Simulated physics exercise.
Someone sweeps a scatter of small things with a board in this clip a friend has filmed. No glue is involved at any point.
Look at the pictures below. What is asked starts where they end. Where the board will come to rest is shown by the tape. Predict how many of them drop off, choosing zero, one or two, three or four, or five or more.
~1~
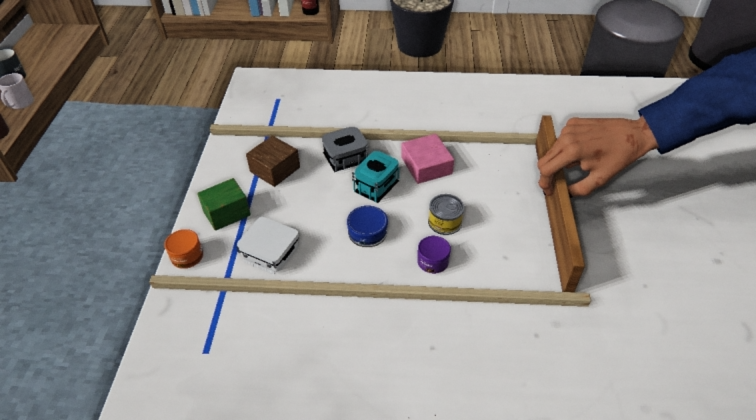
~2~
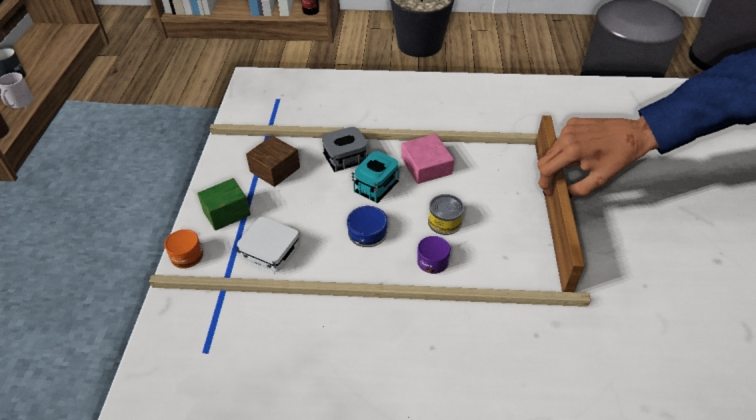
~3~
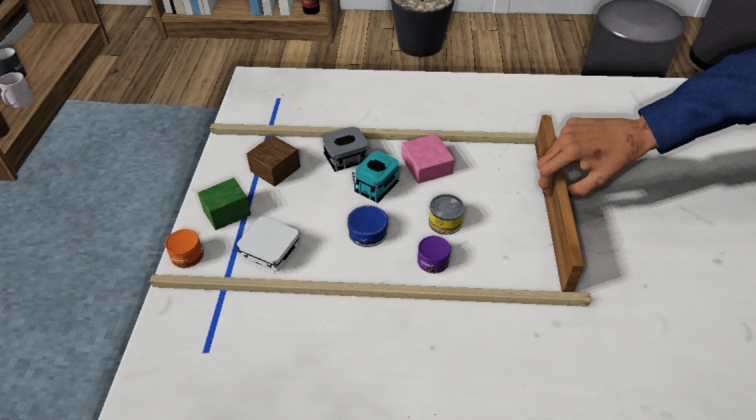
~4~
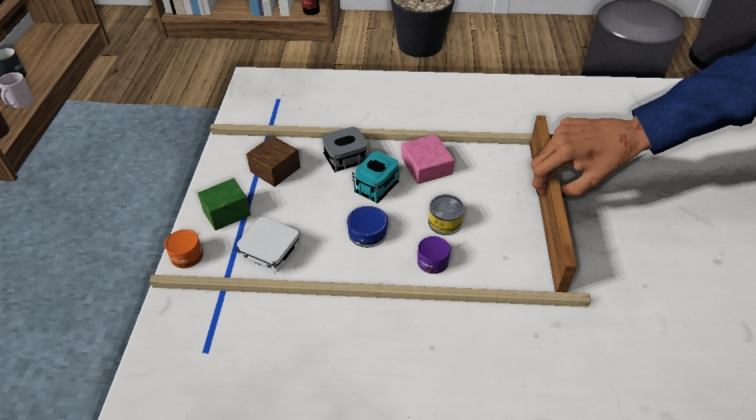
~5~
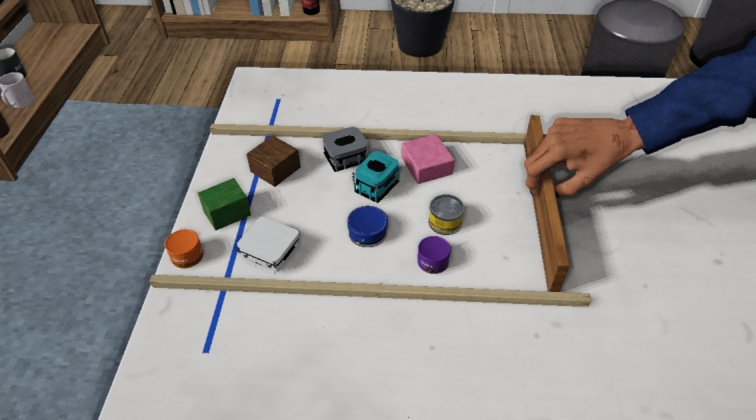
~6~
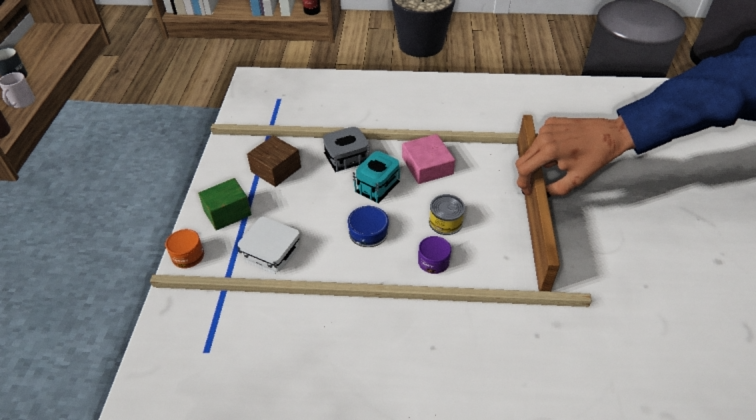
One or two drop off.
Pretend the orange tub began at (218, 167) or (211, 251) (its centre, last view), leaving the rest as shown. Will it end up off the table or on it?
Place by place, it goes down, then goes down.
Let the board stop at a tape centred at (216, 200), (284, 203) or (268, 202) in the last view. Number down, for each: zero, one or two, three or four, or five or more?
In order: Five or more, zero, none.
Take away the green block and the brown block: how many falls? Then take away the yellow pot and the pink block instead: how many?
The answer is 1 and then 1.
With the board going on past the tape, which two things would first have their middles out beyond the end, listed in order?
Those two would be the orange tub followed by the grey case.
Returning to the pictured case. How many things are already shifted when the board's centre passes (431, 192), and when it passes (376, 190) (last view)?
Moved so far: 3, later 6.
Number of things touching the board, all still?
4 are in contact with it.
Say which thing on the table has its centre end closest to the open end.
Result: The grey case.
Early on, none off yet; orange tub at rest near (185, 249); green block at rest near (225, 204); brown block at rest near (274, 161).
A while later, none off yet; orange tub at rest near (185, 249); green block at rest near (225, 204); brown block moving near (266, 164).
Finally, the number that fall off is one or two; lost, orange tub.
